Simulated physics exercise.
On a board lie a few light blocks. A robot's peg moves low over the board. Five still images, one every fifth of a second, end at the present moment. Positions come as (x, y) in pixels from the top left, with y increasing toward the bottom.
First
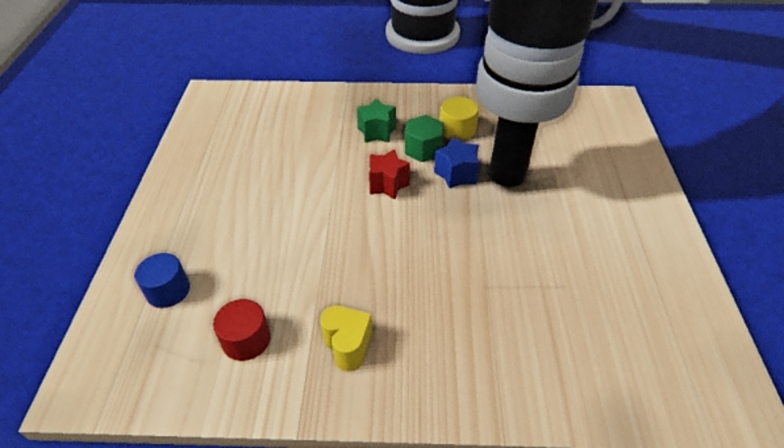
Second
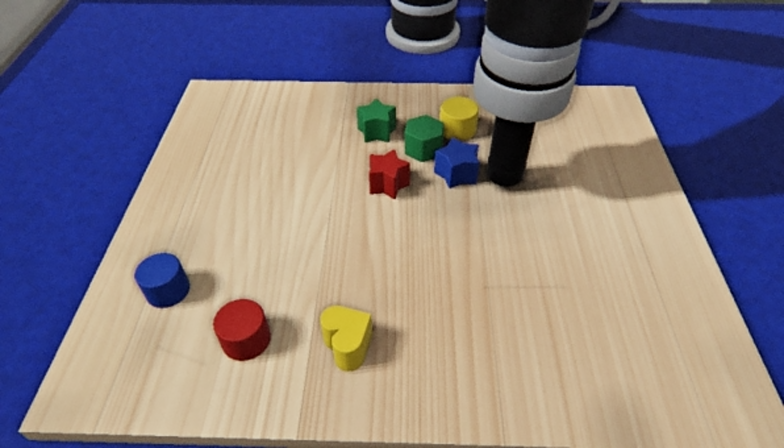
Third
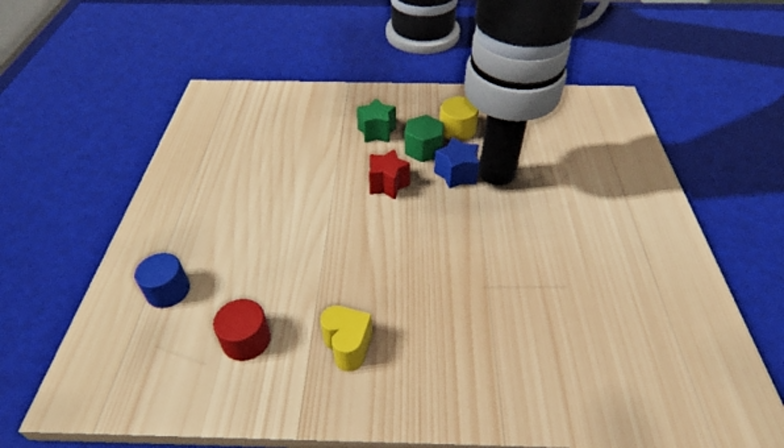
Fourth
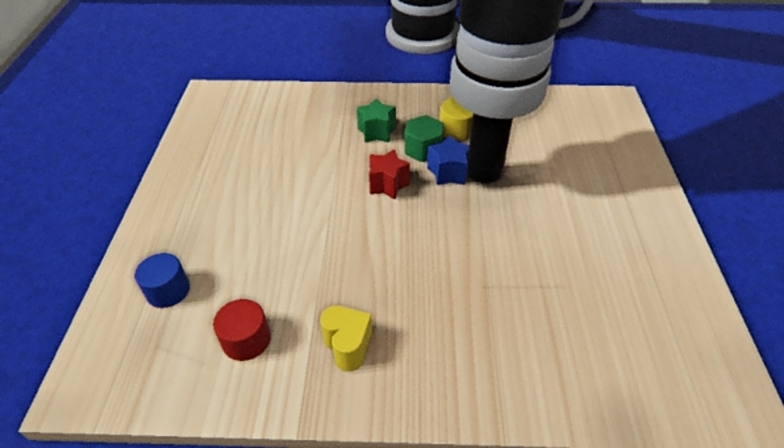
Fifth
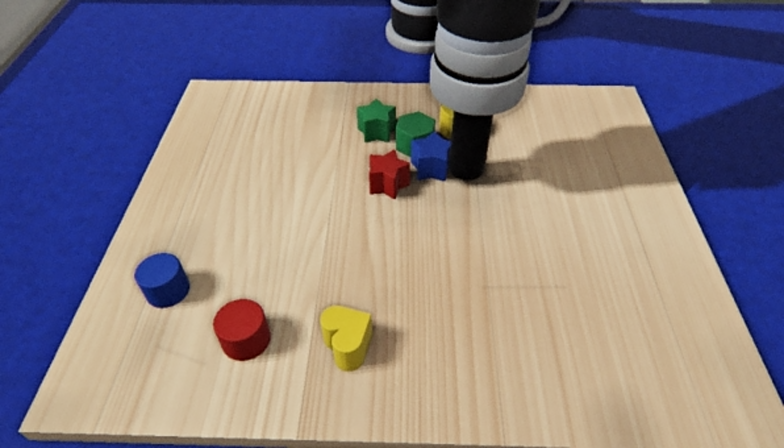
A black peg on a robot arm slides left over a wooden board and pushes the blue star a short way left, and the green six-sided block shifts slightly too, while the red and green stars stay still.
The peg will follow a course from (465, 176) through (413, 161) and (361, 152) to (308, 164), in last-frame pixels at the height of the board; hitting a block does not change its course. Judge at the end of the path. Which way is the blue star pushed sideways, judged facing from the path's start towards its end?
Facing from start to end, it shifts right.
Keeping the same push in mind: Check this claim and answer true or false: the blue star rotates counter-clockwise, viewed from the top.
Verdict: False.
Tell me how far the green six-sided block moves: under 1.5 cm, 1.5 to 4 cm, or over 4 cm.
The over 4 cm band.
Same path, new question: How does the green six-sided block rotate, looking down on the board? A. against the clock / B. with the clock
I choose B.
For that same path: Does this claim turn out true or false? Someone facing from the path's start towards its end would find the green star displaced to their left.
Answer: False.
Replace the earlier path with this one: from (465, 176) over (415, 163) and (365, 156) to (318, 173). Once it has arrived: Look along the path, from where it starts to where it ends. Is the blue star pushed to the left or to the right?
The shift goes right.
The first path, step by step. One third of the way, peg (412, 154); green star (347, 94); green six-sided block (375, 105); blue star (381, 126), turned 20° clockwise.
Two thirds of the way, peg (359, 145); green star (330, 80), turned 25° clockwise; green six-sided block (354, 93), turned 30° clockwise; blue star (335, 111), turned 55° clockwise.
At the end, peg (307, 158); green star (330, 80), turned 25° clockwise; red star still; green six-sided block (354, 93), turned 30° clockwise; blue star (328, 110), turned 75° clockwise.
